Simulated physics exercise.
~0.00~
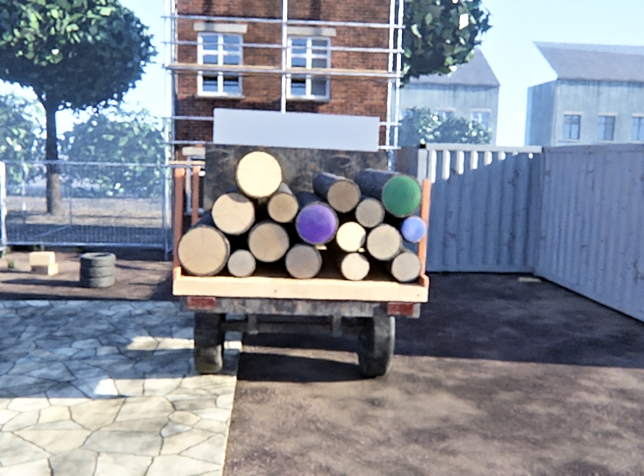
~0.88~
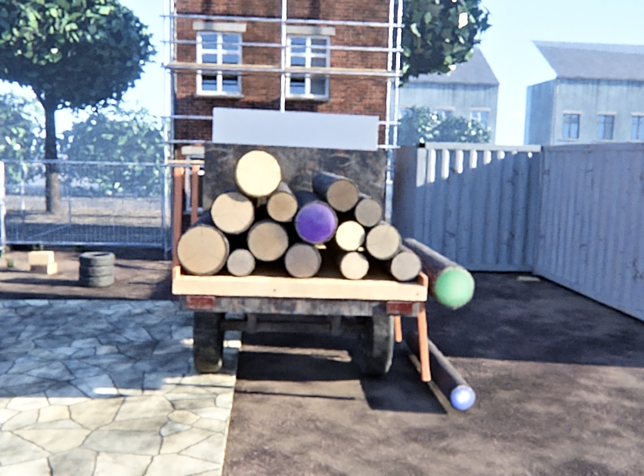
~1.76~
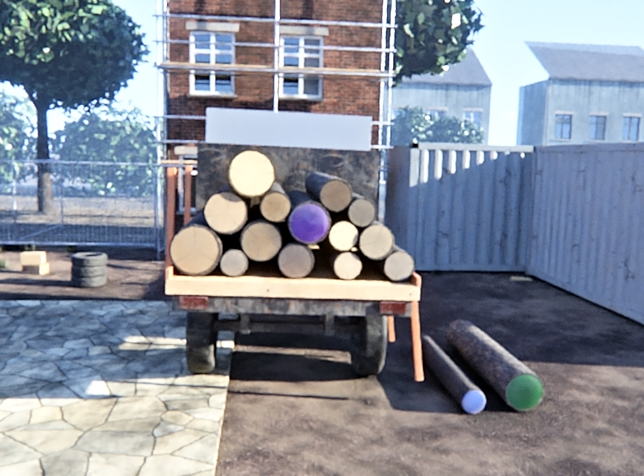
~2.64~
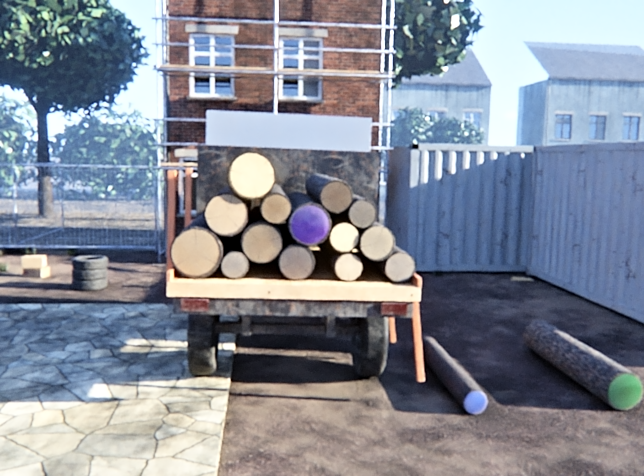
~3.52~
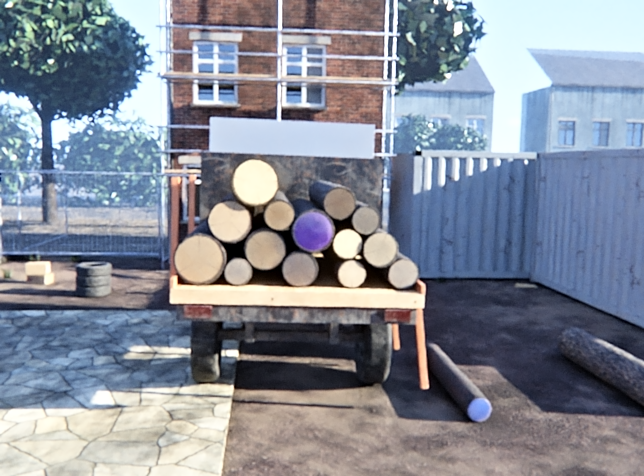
Building yard with a log-laden flatbed lorry, its right posts dropping, blue and green logs tumbling off and green rolling away right.
